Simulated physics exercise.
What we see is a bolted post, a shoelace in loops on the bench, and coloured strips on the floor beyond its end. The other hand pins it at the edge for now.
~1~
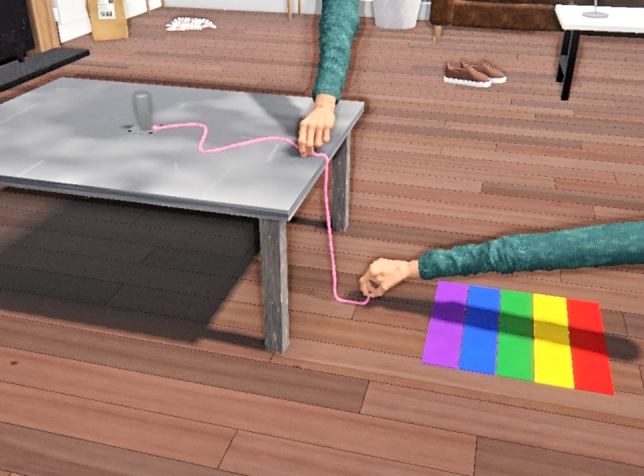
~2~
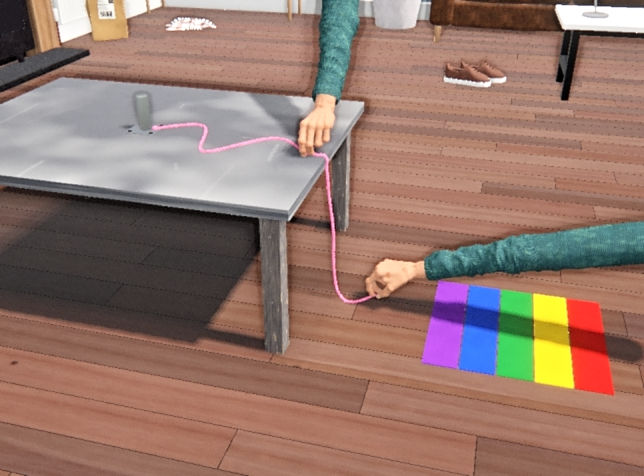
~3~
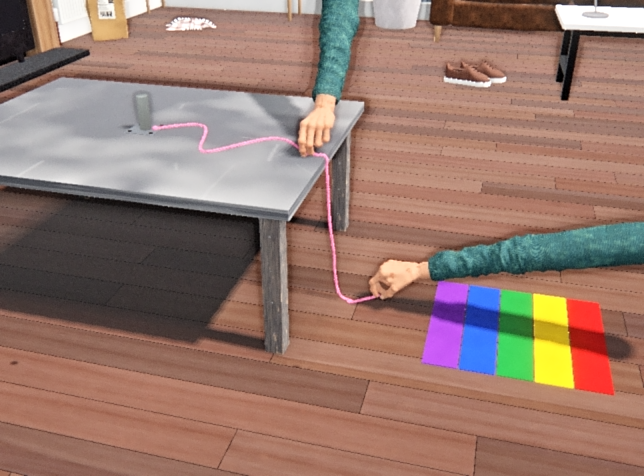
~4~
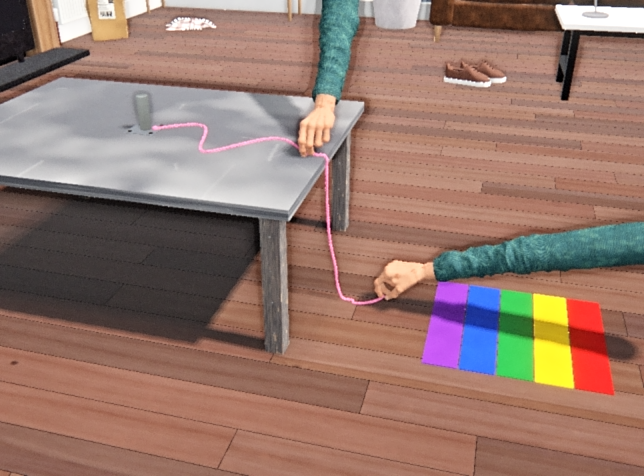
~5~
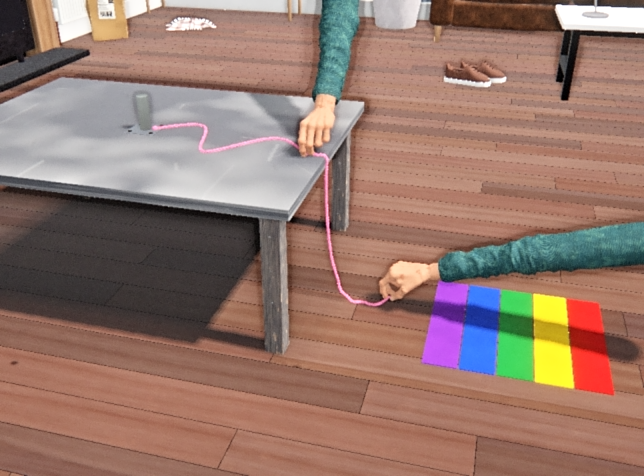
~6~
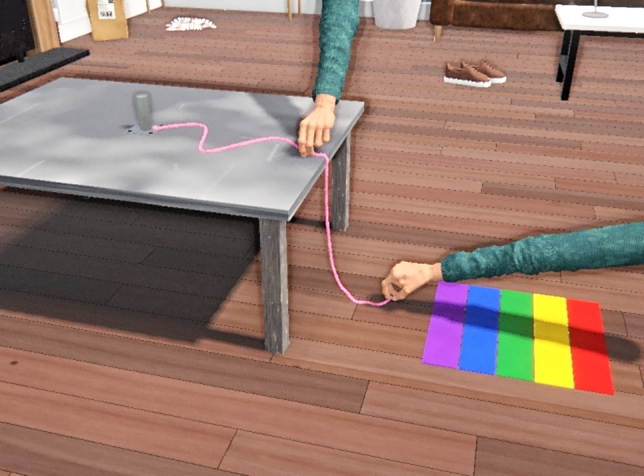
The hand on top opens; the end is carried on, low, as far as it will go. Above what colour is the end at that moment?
The end stops over the red strip.
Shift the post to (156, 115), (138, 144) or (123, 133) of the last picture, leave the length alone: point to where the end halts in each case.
The places are (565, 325), (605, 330) and (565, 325).
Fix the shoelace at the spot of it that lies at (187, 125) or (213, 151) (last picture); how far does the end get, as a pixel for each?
Near (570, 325) and (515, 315).
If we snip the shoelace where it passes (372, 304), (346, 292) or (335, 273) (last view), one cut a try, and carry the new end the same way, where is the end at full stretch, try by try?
In that order: (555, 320), (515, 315) and (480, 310).
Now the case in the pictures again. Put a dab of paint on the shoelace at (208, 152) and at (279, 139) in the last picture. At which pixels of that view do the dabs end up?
Near (271, 146) and (342, 167).
Early on, end near (511, 315); over green.
Midway, end near (560, 322); over yellow.
At the end of the slack, end near (588, 326); over red. It gets as far as the red strip.
